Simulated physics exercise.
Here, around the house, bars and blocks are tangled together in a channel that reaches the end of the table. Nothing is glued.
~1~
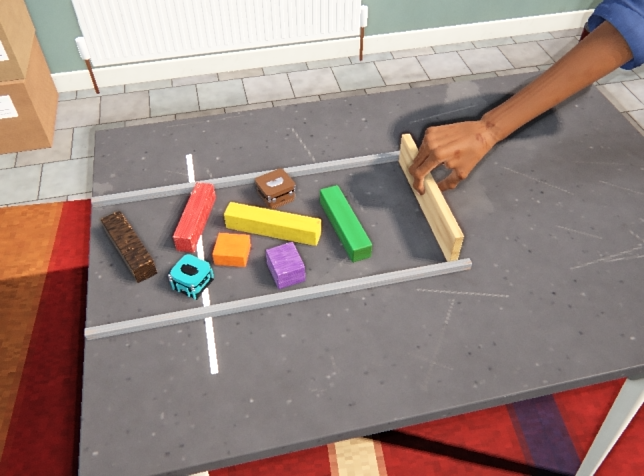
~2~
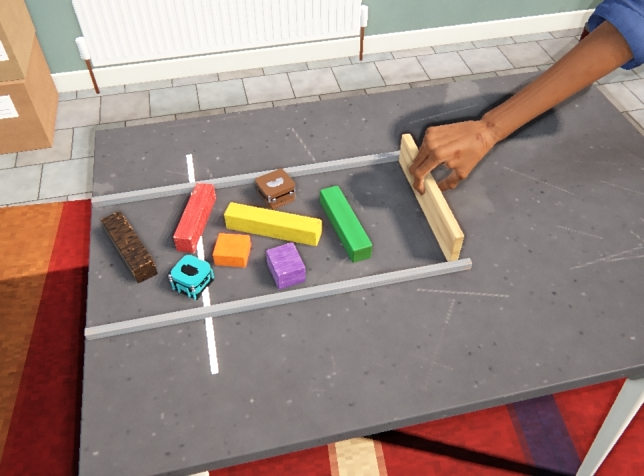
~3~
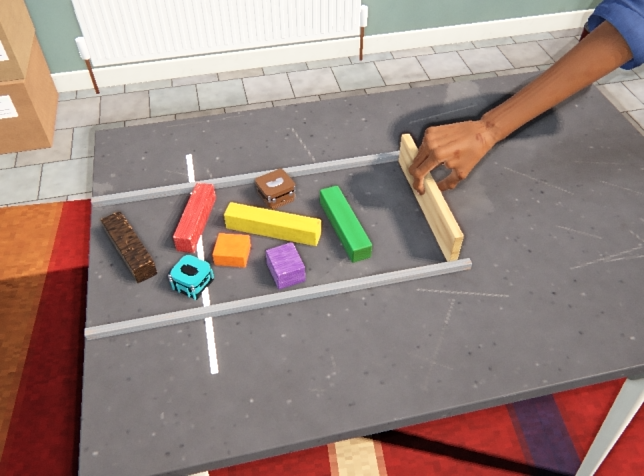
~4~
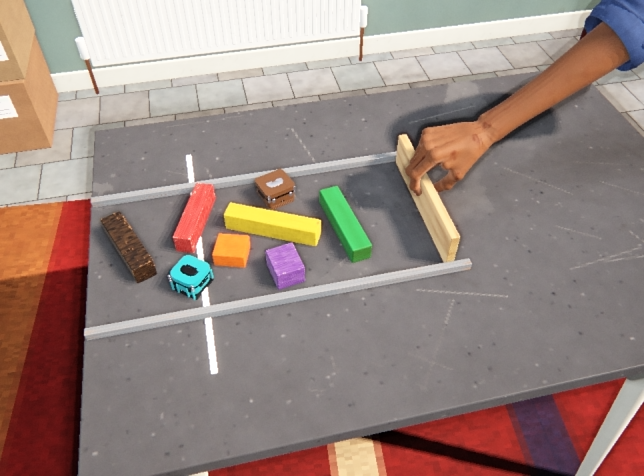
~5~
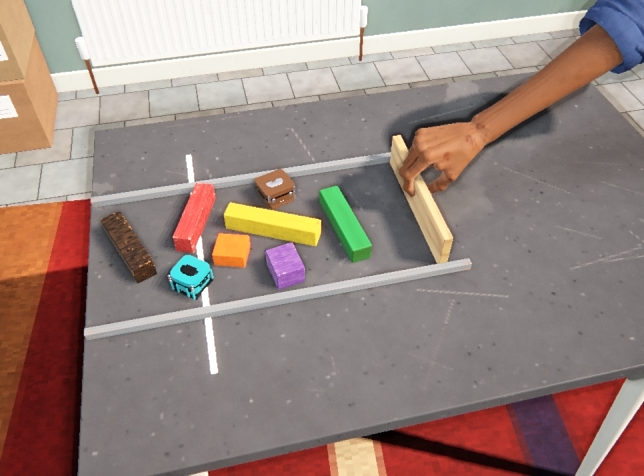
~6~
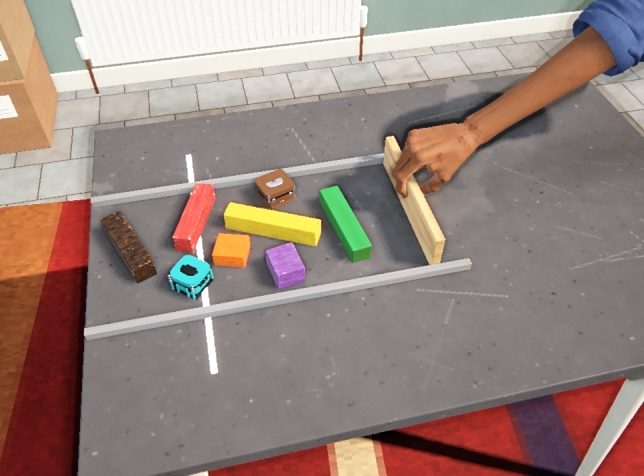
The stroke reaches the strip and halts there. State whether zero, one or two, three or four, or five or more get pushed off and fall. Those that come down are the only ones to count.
Result: Zero pushed off and fallen.
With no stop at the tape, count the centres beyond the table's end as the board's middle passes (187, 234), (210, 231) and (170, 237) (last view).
Past the end: 1, 0 and 1.
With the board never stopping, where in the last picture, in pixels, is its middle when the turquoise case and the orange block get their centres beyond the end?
First it's close to (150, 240), next close to (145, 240).
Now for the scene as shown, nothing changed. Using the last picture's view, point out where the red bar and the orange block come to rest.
Final spots - red bar (126, 218), orange block (142, 275).
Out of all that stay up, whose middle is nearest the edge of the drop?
Foremost: The black bar.
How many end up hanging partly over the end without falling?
The count would be 1.
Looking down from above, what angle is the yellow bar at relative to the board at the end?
Roughly 10° out of line.
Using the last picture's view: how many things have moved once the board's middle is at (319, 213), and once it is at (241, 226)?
Note: First position 2; second position 7.
Soon after, none off yet; black bar at rest near (128, 246); turquoise case at rest near (191, 277); red bar at rest near (195, 217).
Then, none off yet; black bar at rest near (128, 246); turquoise case at rest near (191, 277); red bar moved a little near (179, 214).
Further on, none off yet; black bar moving near (123, 249); turquoise case moved about its own width near (153, 294); red bar moved a little near (159, 213).
At rest, the number that fall off is zero.
